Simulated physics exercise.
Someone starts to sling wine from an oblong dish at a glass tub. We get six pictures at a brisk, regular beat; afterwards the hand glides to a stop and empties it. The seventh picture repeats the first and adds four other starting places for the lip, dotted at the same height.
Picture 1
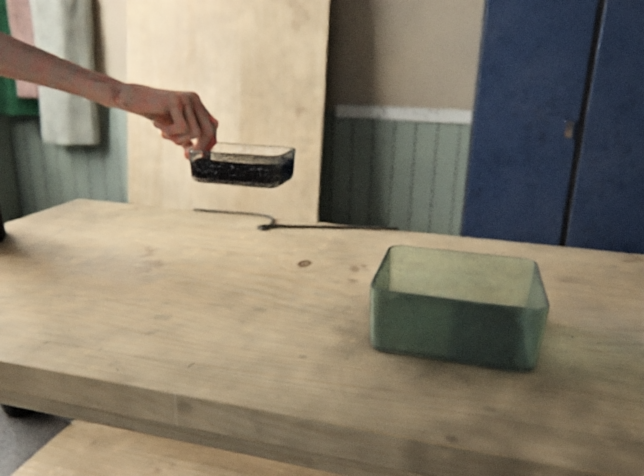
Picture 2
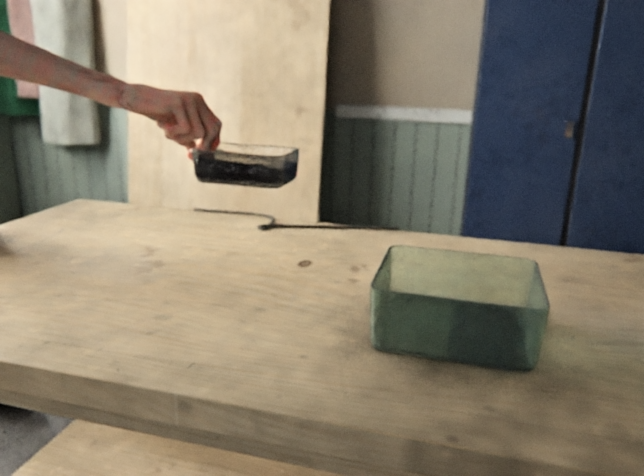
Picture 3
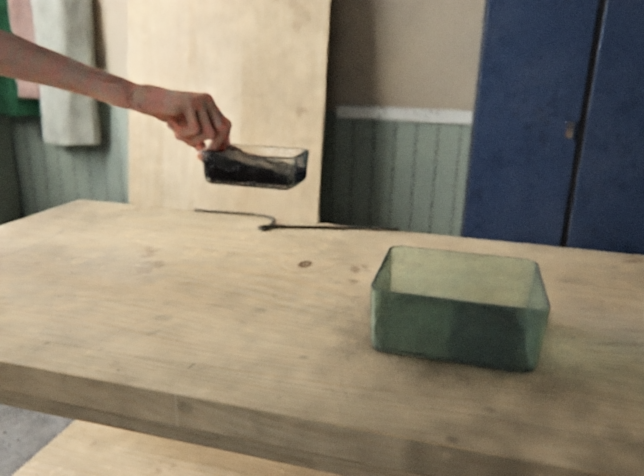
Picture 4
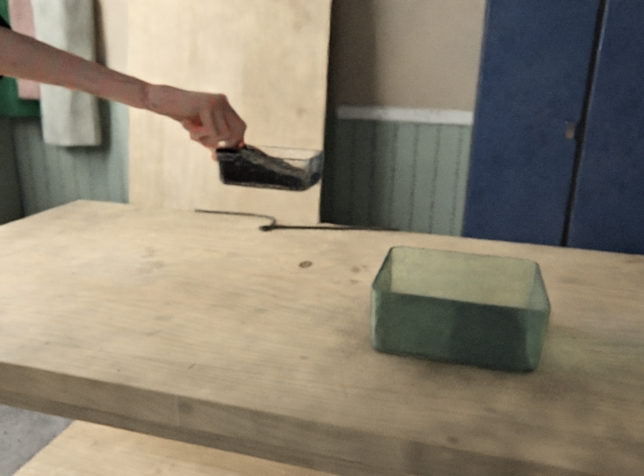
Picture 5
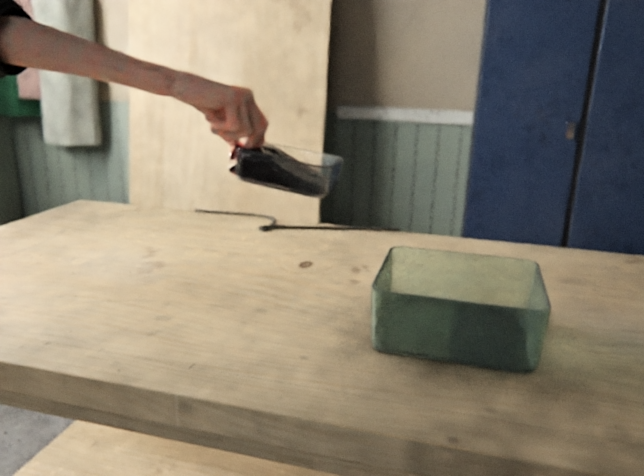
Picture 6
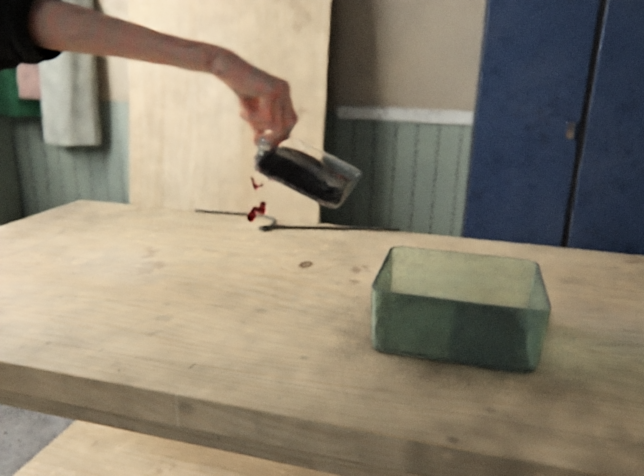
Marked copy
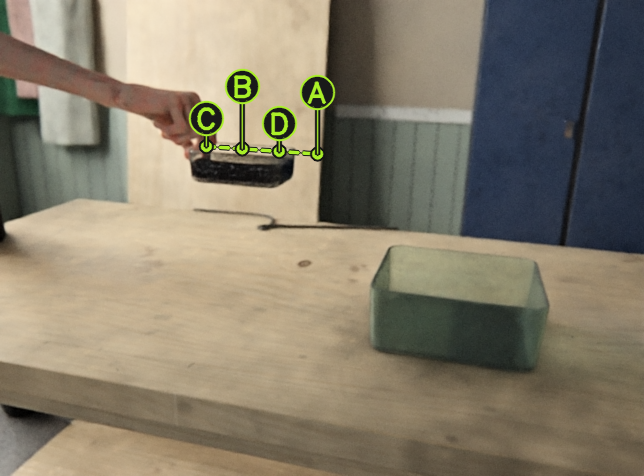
The clip shows a hand holding an oblong glass dish of dark liquid above a wooden table, left of a green glass tub. The hand moves right, tipping the dish rightward, as red liquid drops from its left end.
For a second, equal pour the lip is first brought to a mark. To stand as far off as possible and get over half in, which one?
It is B.
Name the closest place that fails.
It is C.
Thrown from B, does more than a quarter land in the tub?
Yes, it does.
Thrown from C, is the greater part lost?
Yes, that goes wrong.
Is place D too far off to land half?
No, not at all.
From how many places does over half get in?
Three.
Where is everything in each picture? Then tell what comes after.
Upright, lip at (287, 151); tub from (370, 345) to (536, 370); nothing has left yet, in the first picture.
Upright, lip at (291, 152); nothing has left yet, in the second picture.
Upright, lip at (301, 153); nothing has left yet, in the third picture.
Upright, lip at (316, 155); wine is over the rim, down to (224, 151), in the fourth picture.
Tipped about 8°, lip at (336, 162); wine is over the rim, down to (240, 171), in the fifth picture.
Tipped about 22°, lip at (356, 176); wine is over the rim, down to (257, 216), in the sixth picture.
On the marked copy, A at (317, 154); B at (242, 148); C at (206, 146); D at (279, 151).
If A is chosen, about 92 % lands in the tub, 6 % falls short.
If B is chosen, about 71 % lands in the tub, 22 % falls short and 6 % goes beside or beyond.
If C is chosen, about 11 % lands in the tub, 84 % falls short and 5 % goes beside or beyond.
If D is chosen, about 75 % lands in the tub, 13 % falls short and 12 % goes beside or beyond.
